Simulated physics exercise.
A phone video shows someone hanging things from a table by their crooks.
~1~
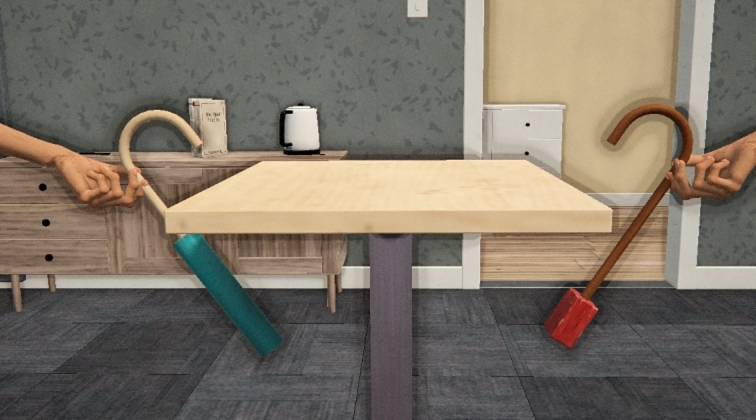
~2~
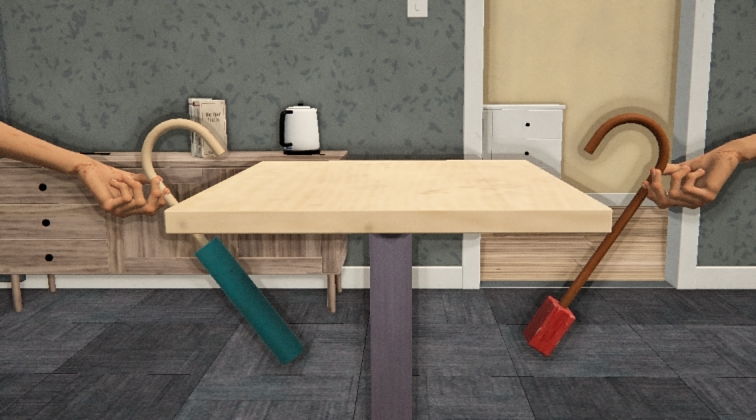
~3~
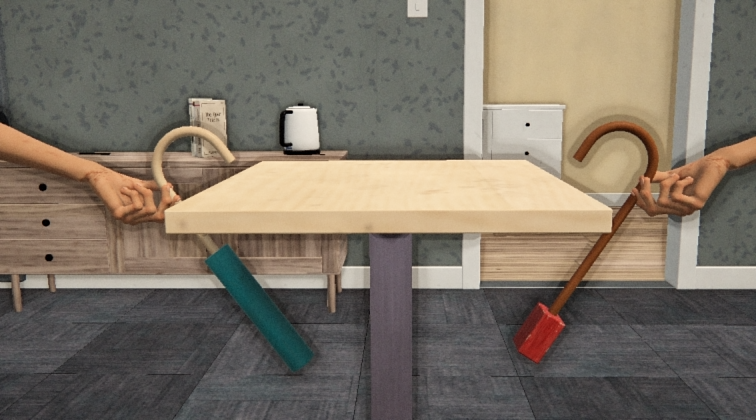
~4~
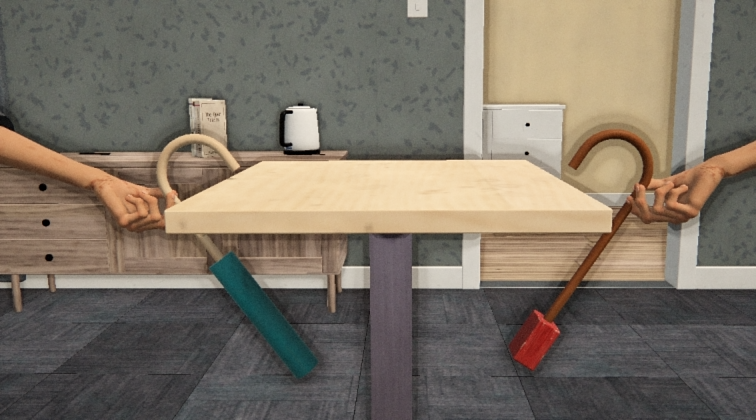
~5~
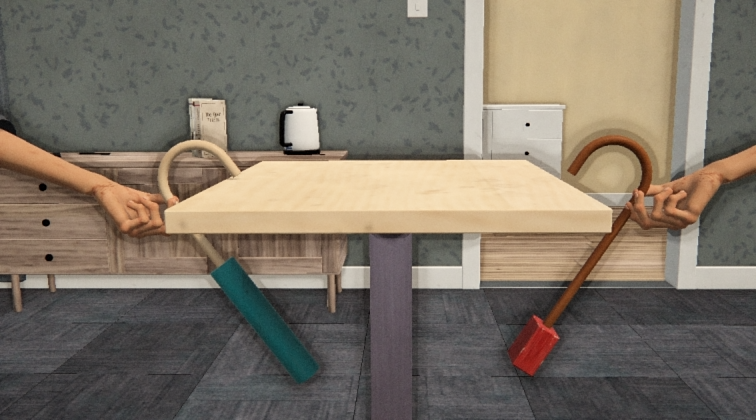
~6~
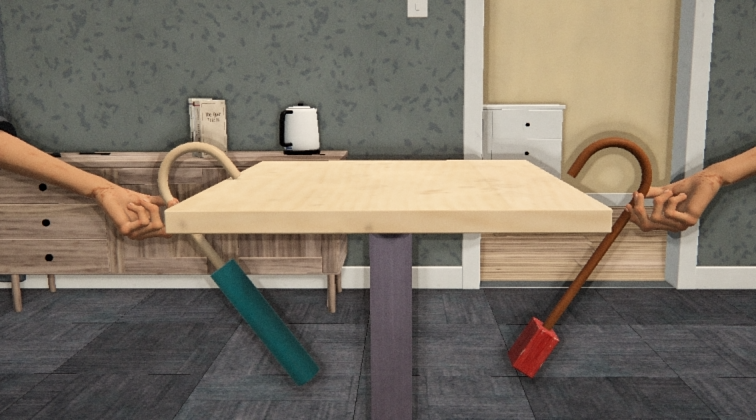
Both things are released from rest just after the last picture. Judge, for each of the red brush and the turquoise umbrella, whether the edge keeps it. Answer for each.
One by one: Red brush: Fallen off; turquoise umbrella: Hanging.
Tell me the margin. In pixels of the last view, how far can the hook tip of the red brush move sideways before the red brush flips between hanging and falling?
12 pixels left, about.
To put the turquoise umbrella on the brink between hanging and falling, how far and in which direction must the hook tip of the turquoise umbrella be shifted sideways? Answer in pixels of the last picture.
Shift approx. 12 px, direction left.
Then, 0.38 s on from there, red brush at the bottom; turquoise umbrella at rest near (251, 261).
In the end, the red brush falls to the floor; the turquoise umbrella stays hooked on the edge, near (253, 260).
